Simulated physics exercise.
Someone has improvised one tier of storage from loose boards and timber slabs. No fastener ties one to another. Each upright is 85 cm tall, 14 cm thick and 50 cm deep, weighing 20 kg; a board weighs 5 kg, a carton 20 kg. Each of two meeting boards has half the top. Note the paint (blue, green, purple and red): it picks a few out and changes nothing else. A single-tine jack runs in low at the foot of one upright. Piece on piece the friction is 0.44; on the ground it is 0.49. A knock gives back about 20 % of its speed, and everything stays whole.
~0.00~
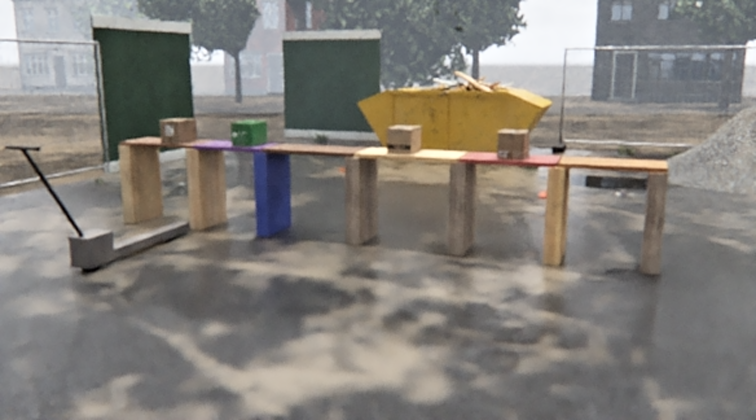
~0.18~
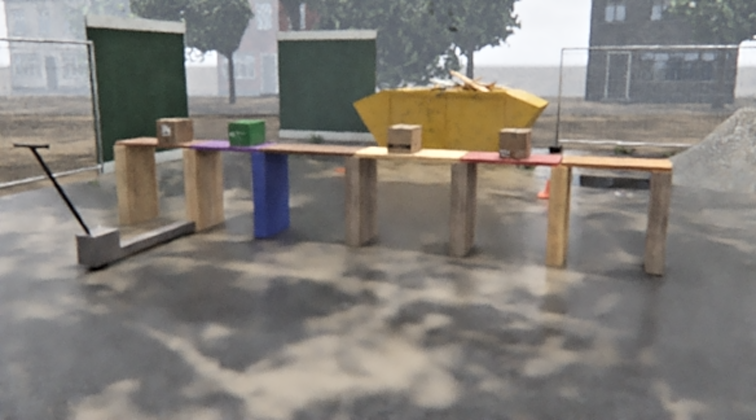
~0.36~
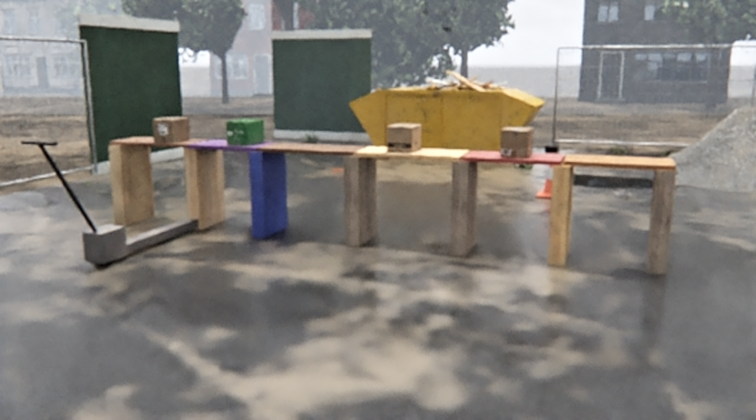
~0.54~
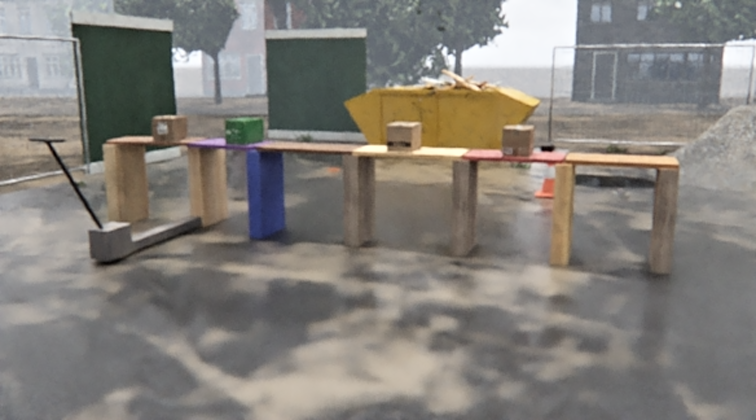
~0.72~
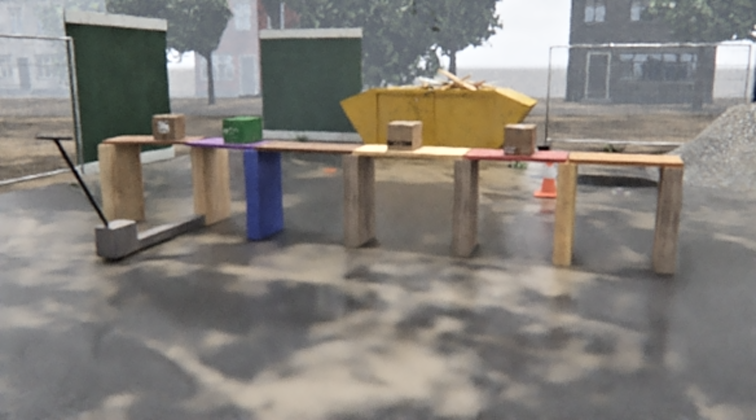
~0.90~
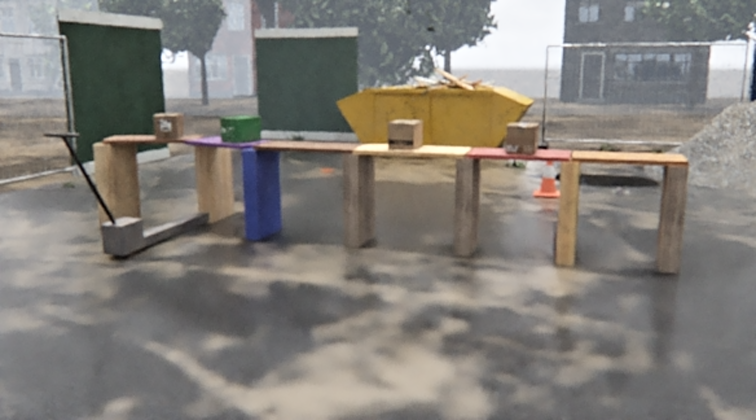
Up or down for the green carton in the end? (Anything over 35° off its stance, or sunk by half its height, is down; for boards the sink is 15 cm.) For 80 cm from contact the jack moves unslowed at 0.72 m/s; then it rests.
It doesn't make it.
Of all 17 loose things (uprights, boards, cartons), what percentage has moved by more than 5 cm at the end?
35 % shifted.
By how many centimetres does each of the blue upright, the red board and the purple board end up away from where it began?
Blue 10, red 0, purple 70.
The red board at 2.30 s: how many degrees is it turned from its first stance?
Measured against how it began, the tilt is near 0 degrees.
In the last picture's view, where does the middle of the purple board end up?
About pixel (276, 188).
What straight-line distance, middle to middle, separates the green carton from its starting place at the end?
Start and end are some 95 cm apart.
Around 1.28 s, none of the 17 pieces down, 6 disturbed; green carton tipped 7°; purple board tipped 7°.
Around 1.68 s, 2 of the 17 pieces down; green carton on its side; purple board tipped 73°, 44 cm lower.
Around 2.30 s, 4 of the 17 pieces down; green carton on its side; purple board on its side.
Finally (6.4 s), 4 of the 17 pieces down; green carton on its side; purple board on its side; blue upright tipped 7°. Seen by the last camera, middles, green carton near (253, 213), purple board near (276, 188).
